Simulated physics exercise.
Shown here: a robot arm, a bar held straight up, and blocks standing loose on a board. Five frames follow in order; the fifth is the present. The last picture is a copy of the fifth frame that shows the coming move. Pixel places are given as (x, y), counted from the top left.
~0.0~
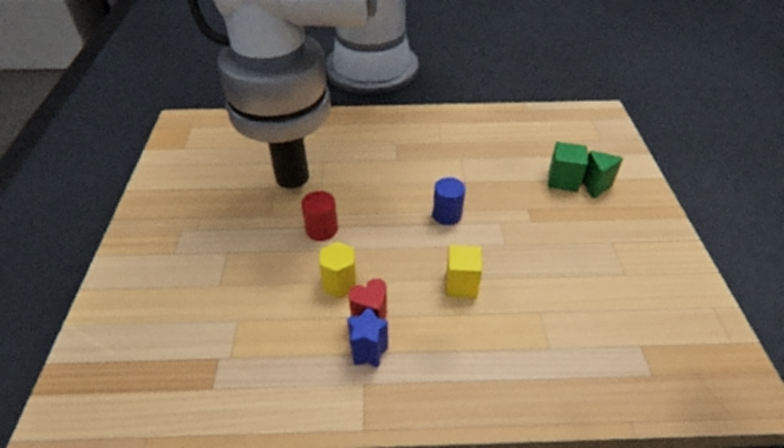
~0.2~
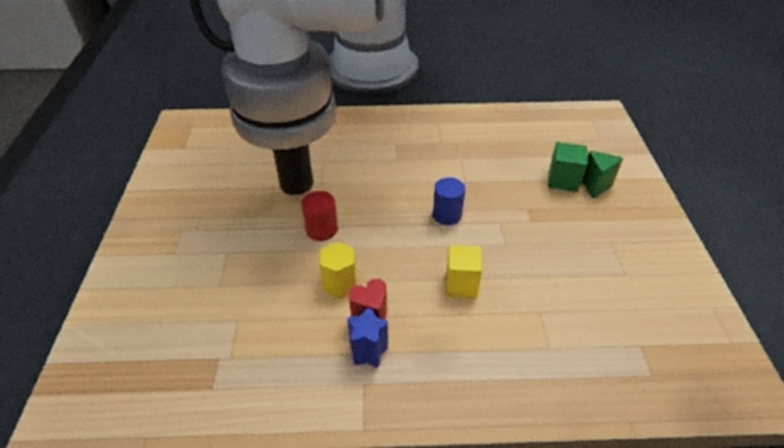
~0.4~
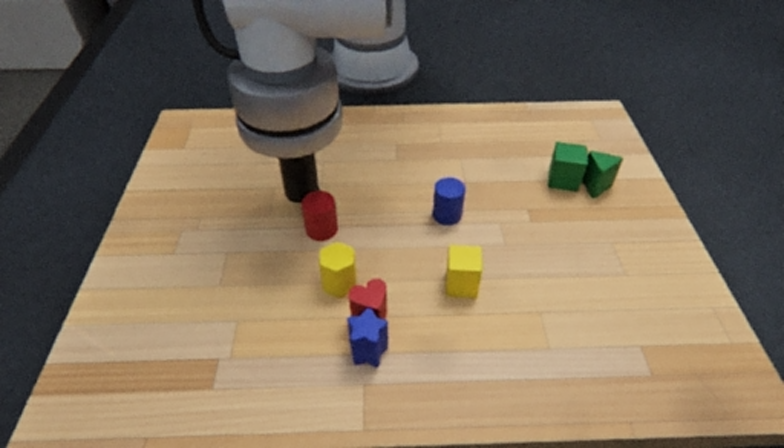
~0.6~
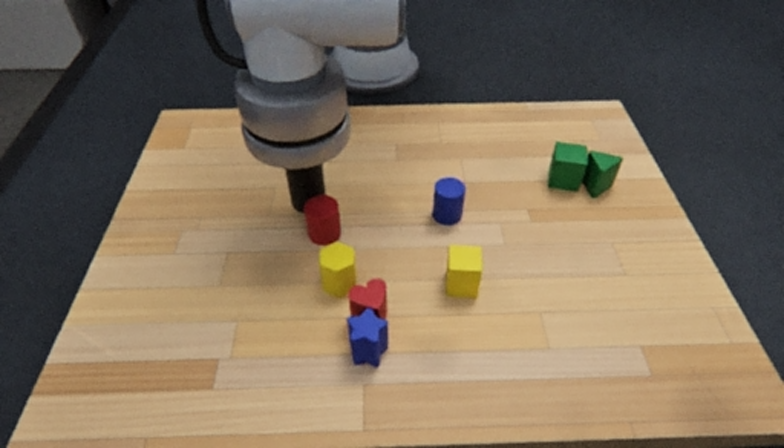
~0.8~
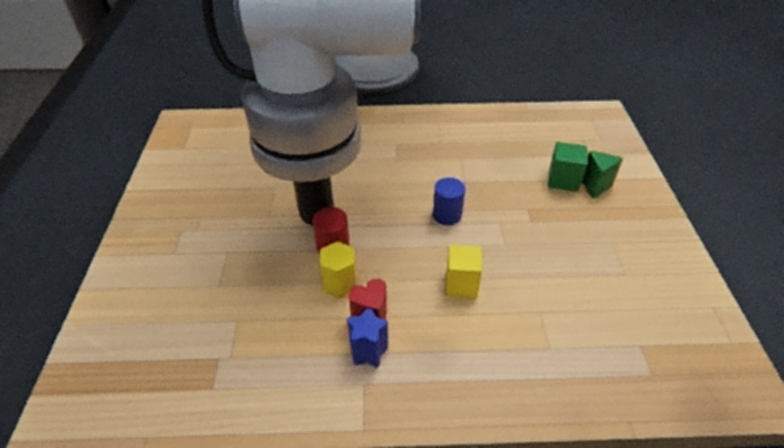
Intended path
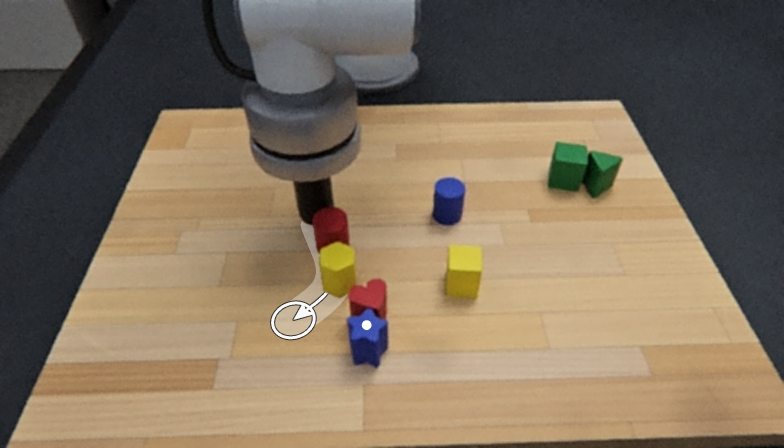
At the start, a robot arm holds a dark upright bar just behind a red cylinder on a wooden board scattered with colourful blocks. The bar moves slowly toward the viewer and slightly right, reaches the red cylinder, and pushes it a short way up close to the yellow hexagonal block.
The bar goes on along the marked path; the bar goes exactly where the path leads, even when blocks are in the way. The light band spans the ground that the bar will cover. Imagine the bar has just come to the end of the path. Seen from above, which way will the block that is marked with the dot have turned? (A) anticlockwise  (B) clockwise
Option B.
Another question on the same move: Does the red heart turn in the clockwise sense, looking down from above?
That would be a no.
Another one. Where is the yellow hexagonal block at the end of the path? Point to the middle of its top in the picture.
Roughly at (338, 300).
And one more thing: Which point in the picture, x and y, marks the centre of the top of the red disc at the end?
Answer: (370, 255).
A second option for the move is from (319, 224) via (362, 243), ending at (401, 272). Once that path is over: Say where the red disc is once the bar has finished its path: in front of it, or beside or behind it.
It is gone from the front.
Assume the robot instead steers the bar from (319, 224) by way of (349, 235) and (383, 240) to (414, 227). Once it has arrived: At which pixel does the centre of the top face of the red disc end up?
Close to (356, 238).
Path on the board, from (319, 224) over (332, 254) and (329, 289) to (293, 320); the dot is on the blue star.
What follows on the original path. One third of the way, bar (330, 243); red disc (354, 246); yellow hexagonal block (345, 274), turned 55° clockwise.
Two thirds of the way, bar (327, 279); red disc (370, 255); yellow hexagonal block (343, 290), turned 50° clockwise; blue star (368, 329), turned 15° clockwise; red heart (373, 299), turned 40° anticlockwise.
At the end, bar (291, 309); red disc (370, 255); yellow hexagonal block (338, 300), turned 25° clockwise; blue star (370, 330), turned 20° clockwise; red heart (373, 300), turned 50° anticlockwise.
